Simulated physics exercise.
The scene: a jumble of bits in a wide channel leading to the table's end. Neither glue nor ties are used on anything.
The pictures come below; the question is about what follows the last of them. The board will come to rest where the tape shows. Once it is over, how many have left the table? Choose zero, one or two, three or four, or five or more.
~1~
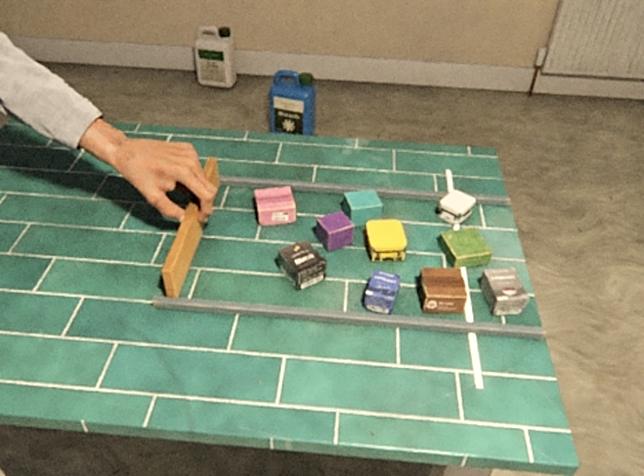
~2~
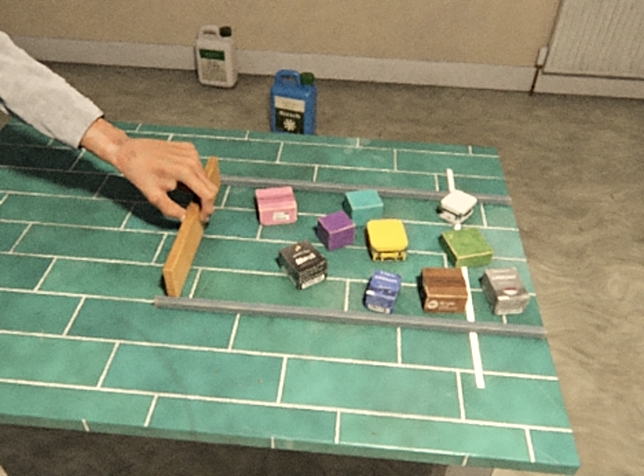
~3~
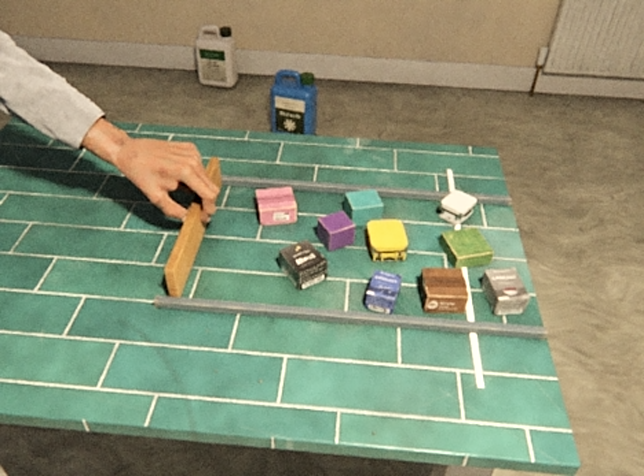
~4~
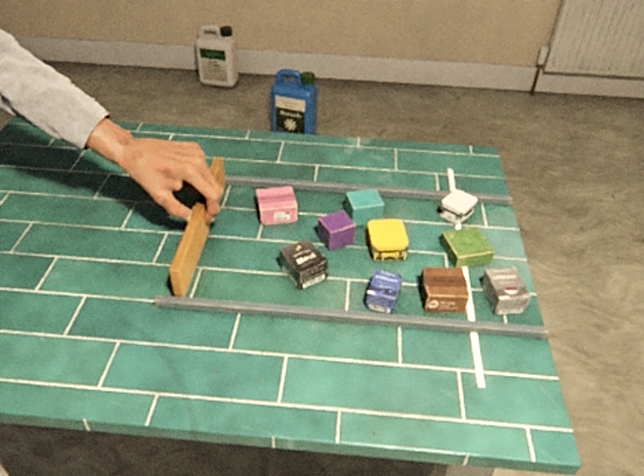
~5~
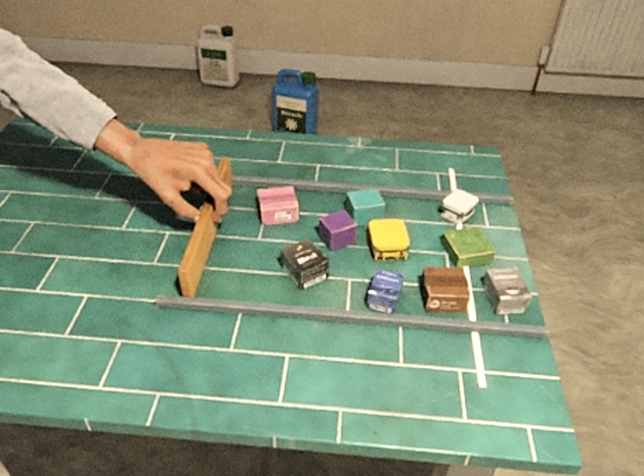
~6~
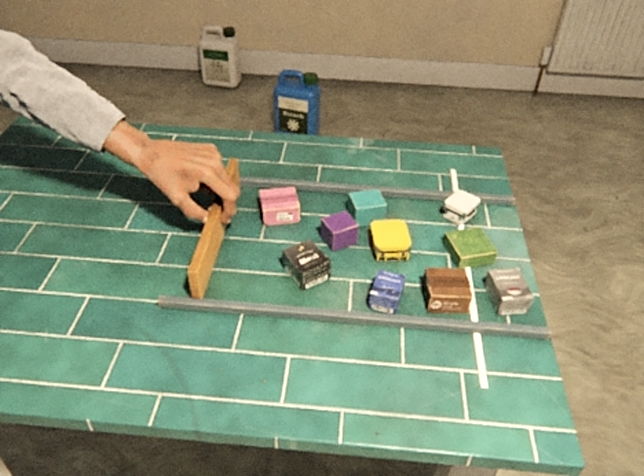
Three or four of them have left the table.
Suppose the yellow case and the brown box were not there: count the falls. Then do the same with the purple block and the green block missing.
You'd see 1 fallen, and 3 in the other try.
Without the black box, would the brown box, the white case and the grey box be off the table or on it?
So: The brown box does not drop, the white case does not drop, the grey box goes down.
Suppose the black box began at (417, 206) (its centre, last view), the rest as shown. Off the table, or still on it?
From that start, the object then does not stay.
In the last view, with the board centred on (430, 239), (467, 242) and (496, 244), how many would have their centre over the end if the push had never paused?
Respectively, 1, 3 and 7.
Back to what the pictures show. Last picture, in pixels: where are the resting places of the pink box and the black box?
They come to rest around (481, 222) and (491, 287).
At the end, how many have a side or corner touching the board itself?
Looks like 3 of them, all told.
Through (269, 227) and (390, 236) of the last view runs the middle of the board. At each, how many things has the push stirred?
Up to then 1, and up to the other point 10.
Soon after, none off yet; grey box at rest near (508, 291); green block at rest near (469, 248); white case at rest near (461, 208).
After that, none off yet; grey box moving near (513, 292); green block moving near (477, 249); white case moving near (468, 207).
In the end, the number that fall off is three or four; gone, brown box, green block and grey box.
